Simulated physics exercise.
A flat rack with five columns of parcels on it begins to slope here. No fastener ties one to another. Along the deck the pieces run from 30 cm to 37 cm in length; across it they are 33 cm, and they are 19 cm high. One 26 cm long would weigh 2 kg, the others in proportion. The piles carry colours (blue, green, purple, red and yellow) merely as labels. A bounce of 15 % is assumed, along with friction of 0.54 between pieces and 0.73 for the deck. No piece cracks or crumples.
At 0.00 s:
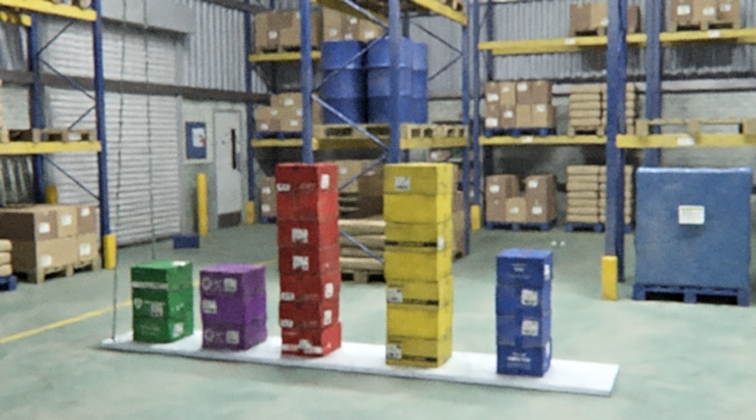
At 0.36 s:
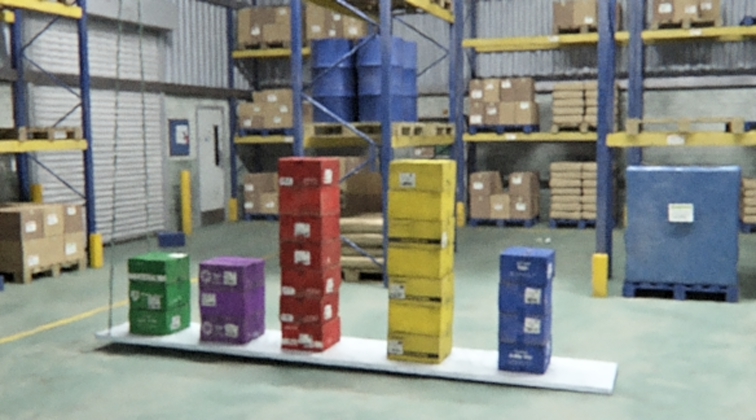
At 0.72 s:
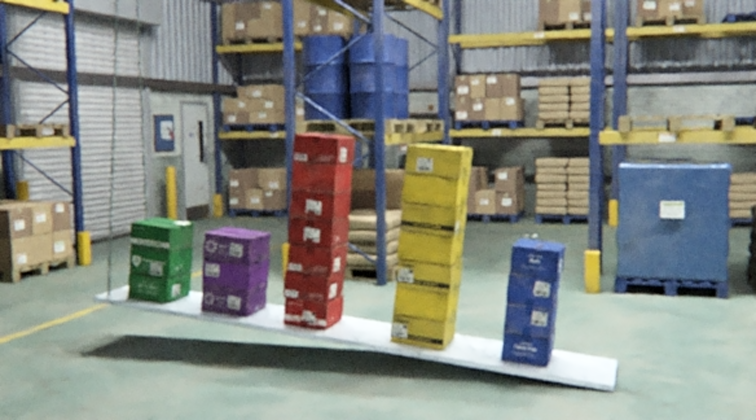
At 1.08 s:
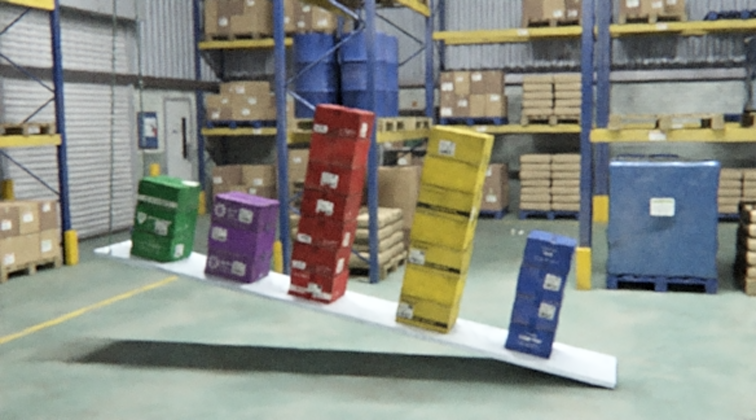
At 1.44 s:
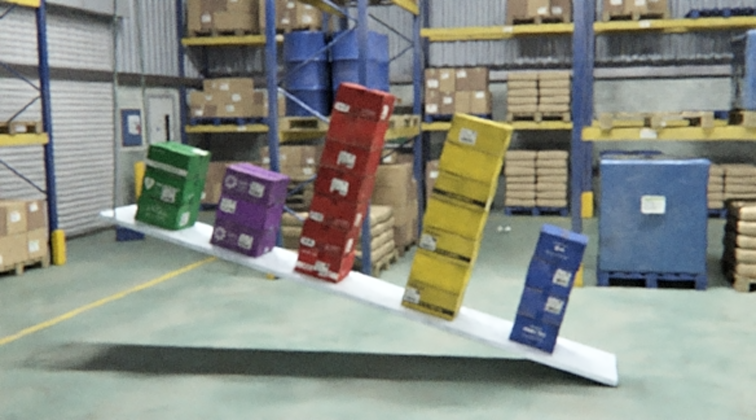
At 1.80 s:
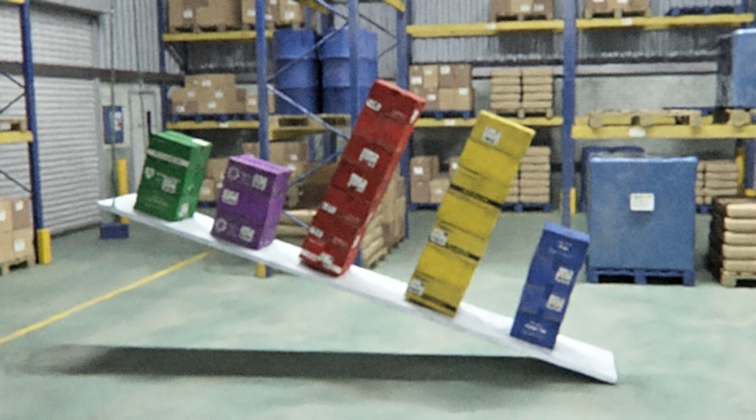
Red and yellow parcel stacks leaning rightward as a white deck with five coloured columns rises at its left end in a warehouse.
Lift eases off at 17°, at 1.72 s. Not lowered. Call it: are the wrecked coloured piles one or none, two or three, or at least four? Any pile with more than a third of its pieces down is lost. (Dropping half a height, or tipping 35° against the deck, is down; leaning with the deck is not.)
Two or three.
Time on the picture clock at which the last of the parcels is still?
That is at about 4.0 s.
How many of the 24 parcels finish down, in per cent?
It works out at roughly 70 per cent.
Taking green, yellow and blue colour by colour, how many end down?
For green the count is 0, for yellow it's 7, and for blue it's 3.
Around 2.06 s, slope 17°; none of the 24 parcels down, 14 disturbed; top red parcel tipped 26°; top yellow parcel tipped 16°.
Around 2.34 s, slope 17°; 11 of the 24 parcels down; top red parcel tipped 45°, 25 cm lower; top yellow parcel tipped 35°, 14 cm lower.
Around 2.86 s, slope 17°; 17 of the 24 parcels down; top yellow parcel upside down; top blue parcel upside down.
Finally (4.1 s), slope 17°; 17 of the 24 parcels down; top yellow parcel upside down; top blue parcel upside down. Wrecked, blue, red and yellow. Seen by the last camera, middles, top blue parcel near (748, 362).
